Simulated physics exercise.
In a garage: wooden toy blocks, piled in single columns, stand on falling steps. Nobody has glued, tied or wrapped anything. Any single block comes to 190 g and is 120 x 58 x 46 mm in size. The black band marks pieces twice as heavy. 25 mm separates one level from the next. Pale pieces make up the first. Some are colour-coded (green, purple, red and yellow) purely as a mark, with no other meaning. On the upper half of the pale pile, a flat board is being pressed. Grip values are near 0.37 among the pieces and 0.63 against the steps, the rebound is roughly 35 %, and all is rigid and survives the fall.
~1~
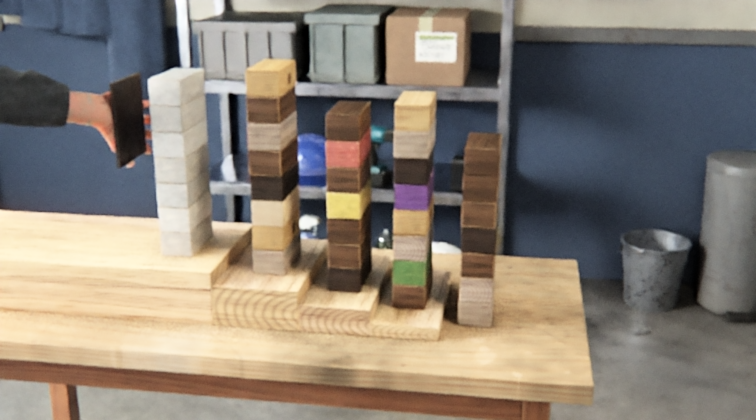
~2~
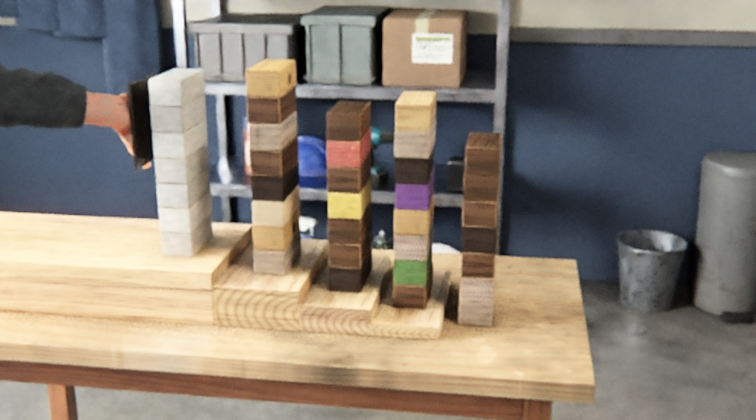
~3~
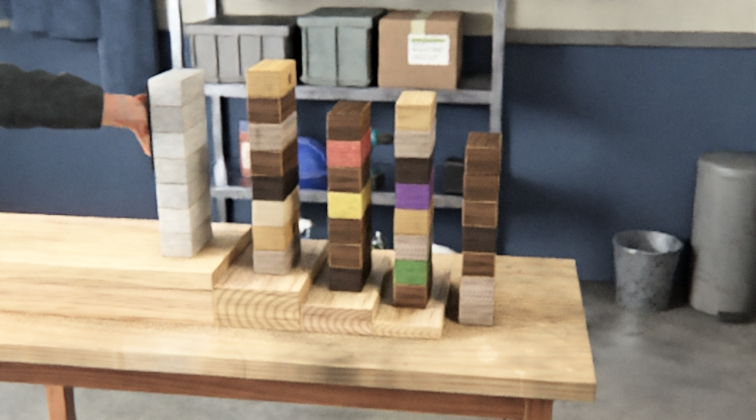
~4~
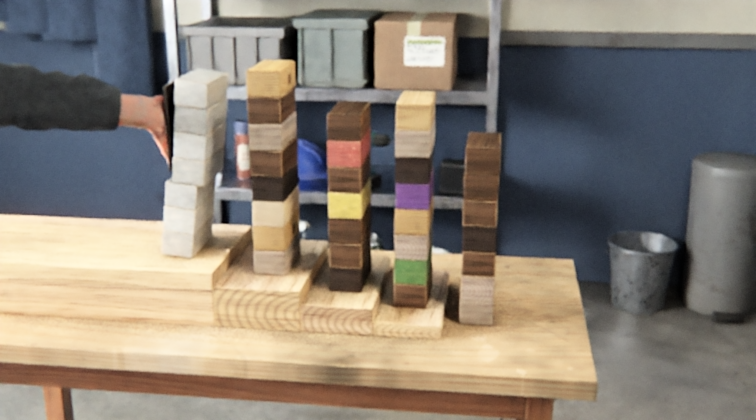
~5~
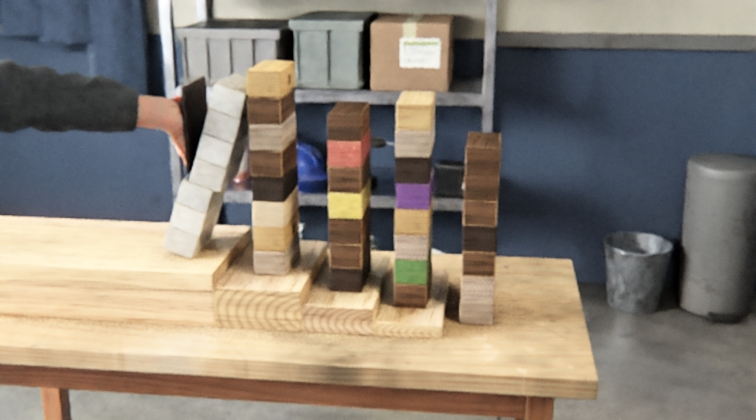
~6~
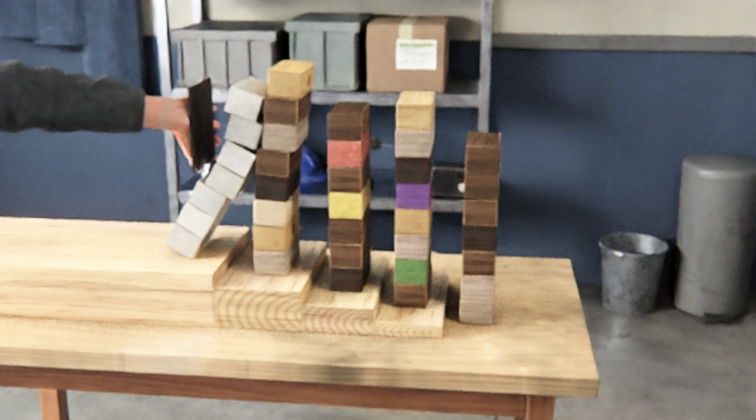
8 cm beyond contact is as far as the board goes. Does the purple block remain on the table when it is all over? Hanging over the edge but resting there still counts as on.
No.
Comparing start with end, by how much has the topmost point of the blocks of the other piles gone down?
I'd say it's about 25 cm lower than before.
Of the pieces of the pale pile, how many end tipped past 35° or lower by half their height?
That makes 7 in all.
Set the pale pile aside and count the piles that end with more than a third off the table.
3.
Then, 0.36 s past the last view, 7 of the pale pile down; none of the 30 other blocks off the table, 20 disturbed; purple block 8° from how it stood; yellow block 13° from how it stood.
Then, 0.72 s past the last view, 7 of the pale pile down; none of the 30 other blocks off the table, 28 disturbed; purple block 17° from how it stood, 37 mm lower; green block 37° from how it stood.
Then, 1.26 s past the last view, 7 of the pale pile down; 13 of the 30 other blocks off the table; purple block on its side; red block upside down.
In the end, 7 of the pale pile down; 13 of the 30 other blocks off the table; purple block on its side; red block on its side; green block 44° from how it stood, 19 mm lower.
